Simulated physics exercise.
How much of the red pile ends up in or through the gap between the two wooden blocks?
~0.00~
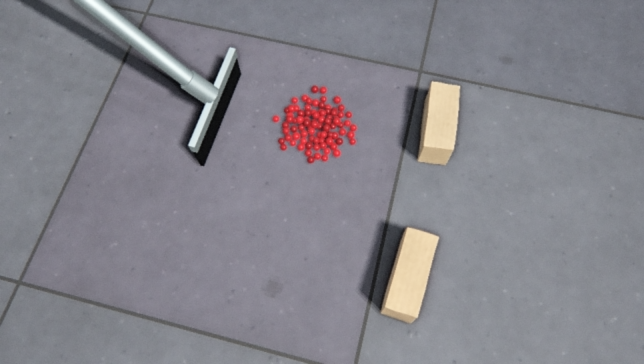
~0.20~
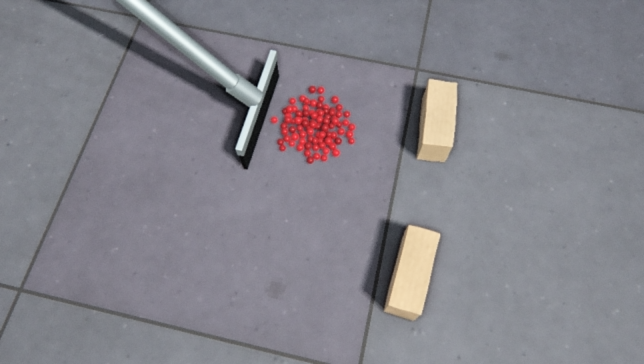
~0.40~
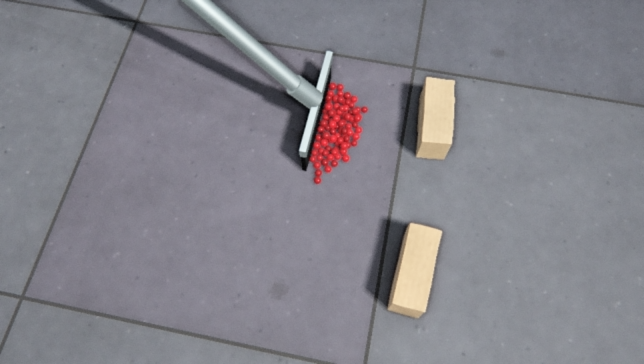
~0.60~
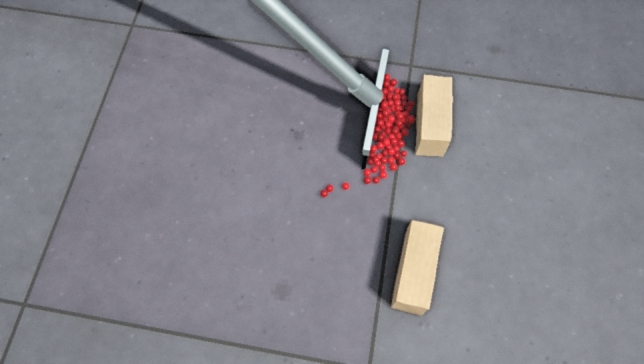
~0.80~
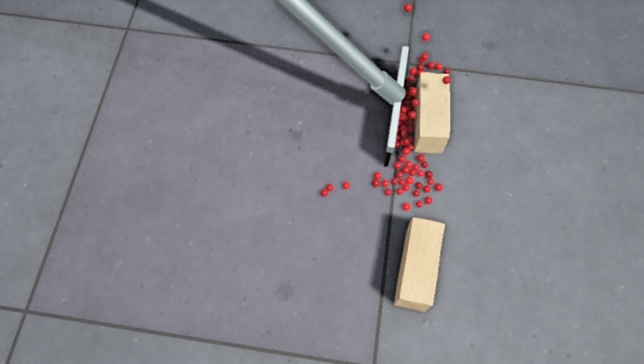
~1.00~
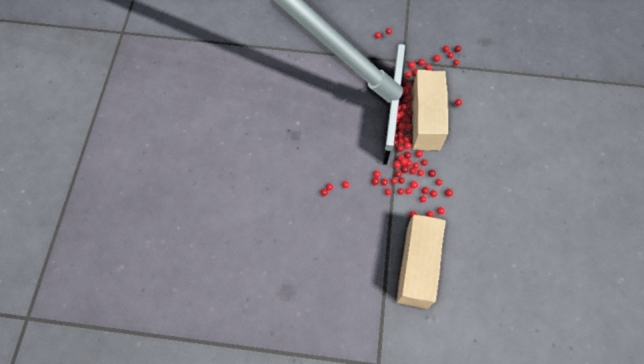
Only a modest share of the berries gets into or through the gap, more than a stray few but well short of half. Most of the pile stays held up before the blocks.
